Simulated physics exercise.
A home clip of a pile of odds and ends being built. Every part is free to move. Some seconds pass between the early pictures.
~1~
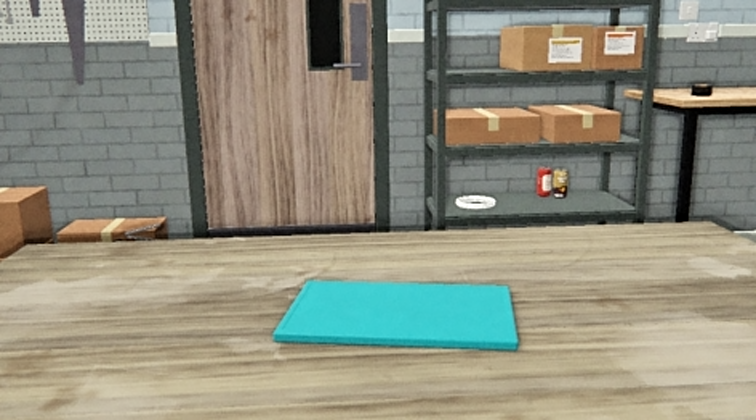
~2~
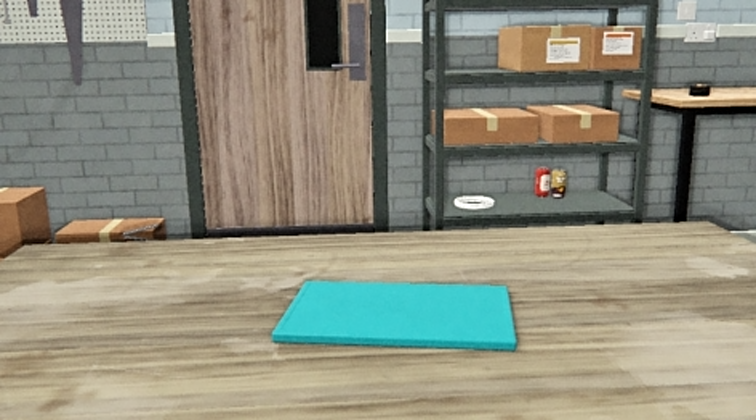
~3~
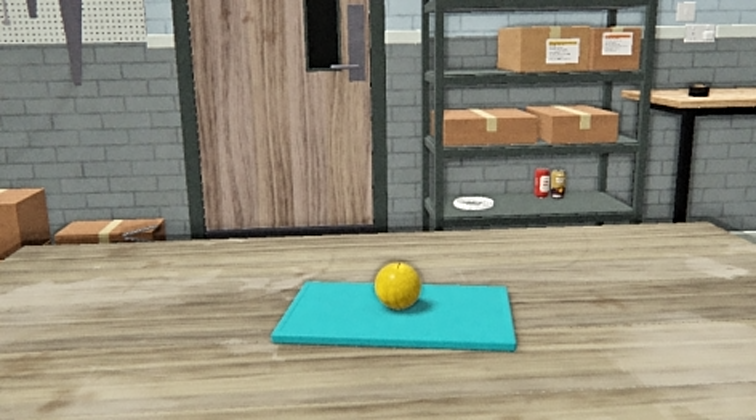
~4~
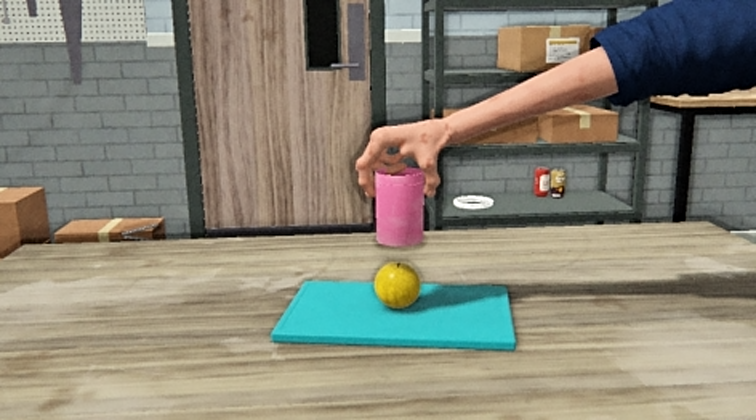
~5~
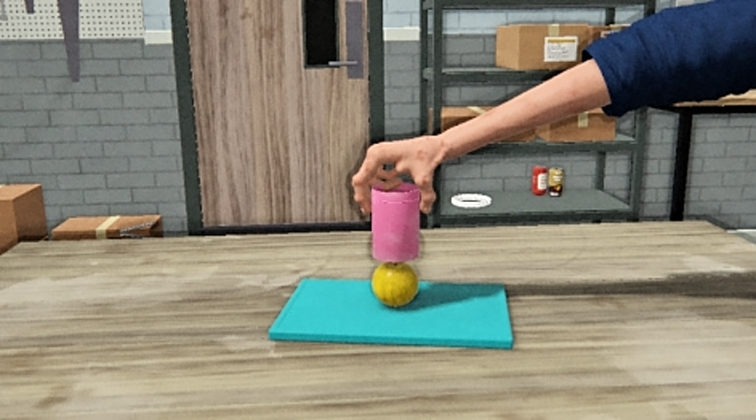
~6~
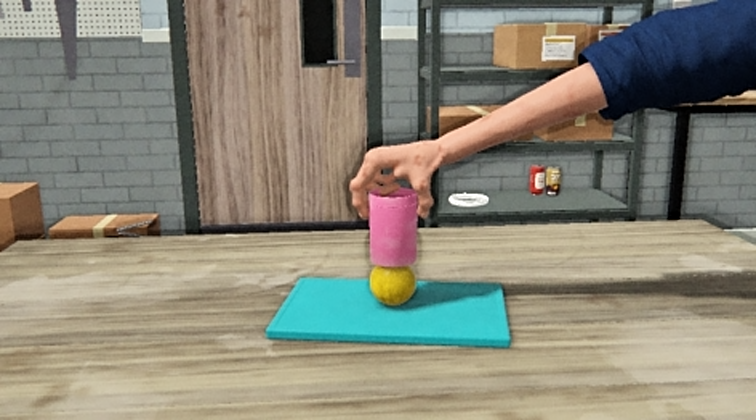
To begin with, a flat teal board lies alone on a wooden table, and then a yellow apple appears on it. A hand reaching in from the right holds a pink cup above the apple, then lowers it slightly until it meets the top of the fruit, fingers still gripping it.
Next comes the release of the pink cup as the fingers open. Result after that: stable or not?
My guess: It won't stay upright.
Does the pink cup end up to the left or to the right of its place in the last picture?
Its movement is toward the right.
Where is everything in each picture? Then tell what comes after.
The last thing is not in view yet, in the first frame.
The last thing is not in view yet, in the second frame.
The last thing is not in view yet; yellow apple (398, 286), in the third frame.
On its way; pink cup (400, 206); yellow apple (398, 285), in the fourth frame.
On its way; pink cup (396, 222); yellow apple (395, 283), in the fifth frame.
In place under the hand; pink cup (393, 226); yellow apple (393, 282), in the sixth frame.
Then, 0.60 s past the last view, pink cup rocked 42° from its first pose near (432, 241).
Then, 0.80 s past the last view, pink cup now fallen.
Then, 1.80 s past the last view, things are still on the move.
Then, 2.70 s past the last view, as before.
Finally, fallen, pink cup; the other 2 still in place. The pile loses its balance.
